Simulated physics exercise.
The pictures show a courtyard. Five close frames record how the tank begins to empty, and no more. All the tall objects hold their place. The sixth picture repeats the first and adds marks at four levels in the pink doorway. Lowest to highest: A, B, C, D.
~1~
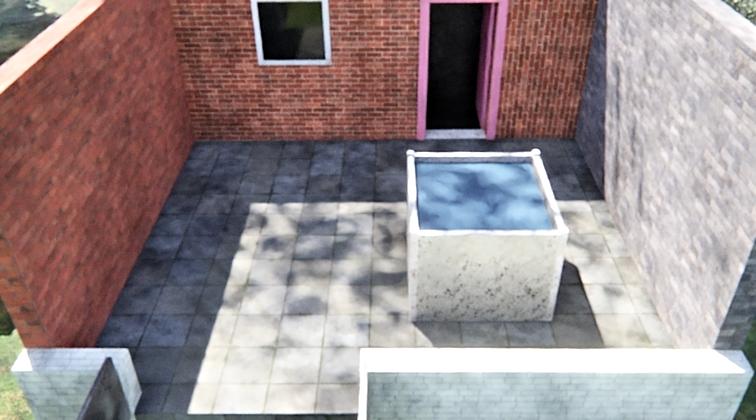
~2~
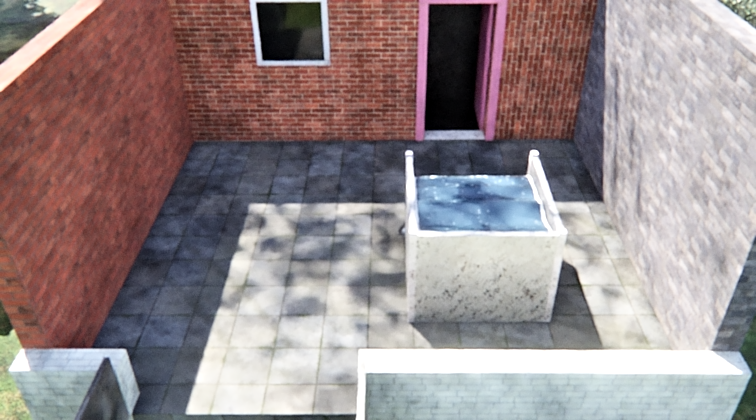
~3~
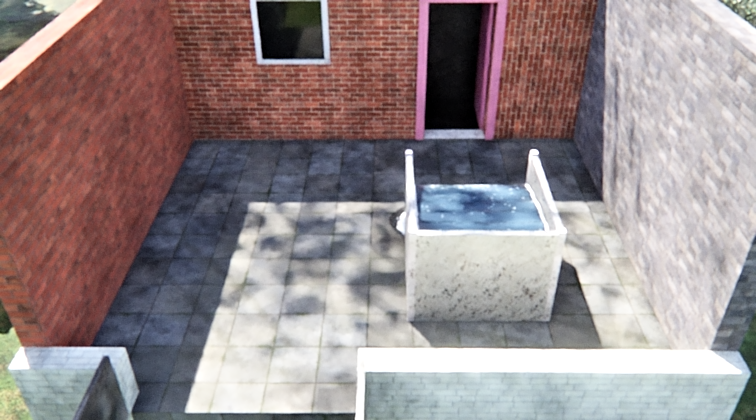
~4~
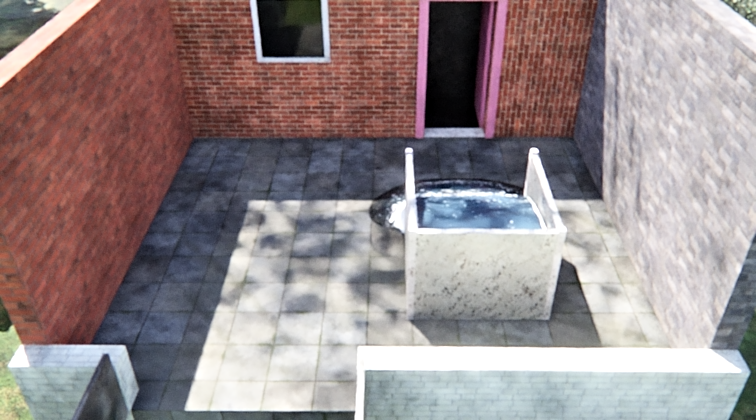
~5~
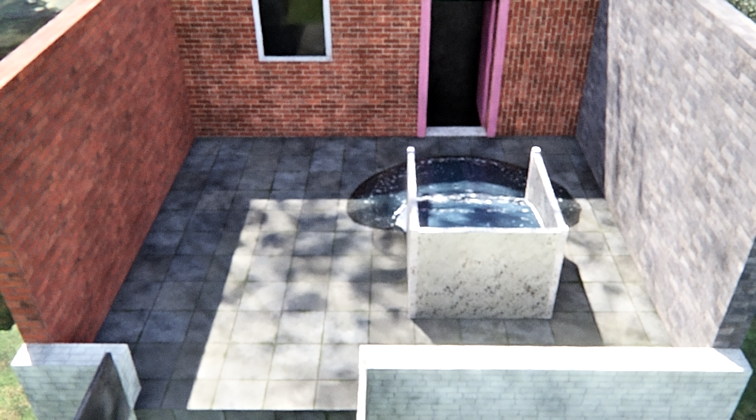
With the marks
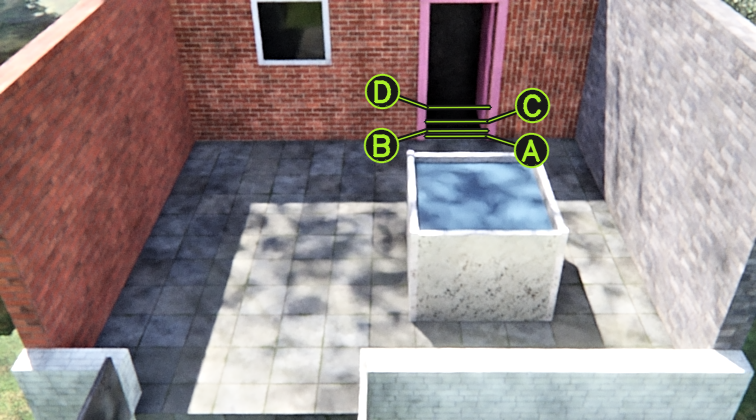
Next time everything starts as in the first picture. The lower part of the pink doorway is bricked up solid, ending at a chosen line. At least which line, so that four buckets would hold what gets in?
Height D.
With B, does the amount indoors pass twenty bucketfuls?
Yes, it does.
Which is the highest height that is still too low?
Height C.
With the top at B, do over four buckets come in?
Yes, that goes wrong.
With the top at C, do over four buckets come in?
Yes, it does.
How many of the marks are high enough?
One.
In lime, A at (456, 136); B at (456, 130); C at (457, 121); D at (458, 107); from the bottom up A, B, C, D.
With A, dozens of bucketfuls pour in.
With B, dozens of bucketfuls pour in.
With C, about 13 bucketfuls get in.
With D, a splash gets over, under a bucket.
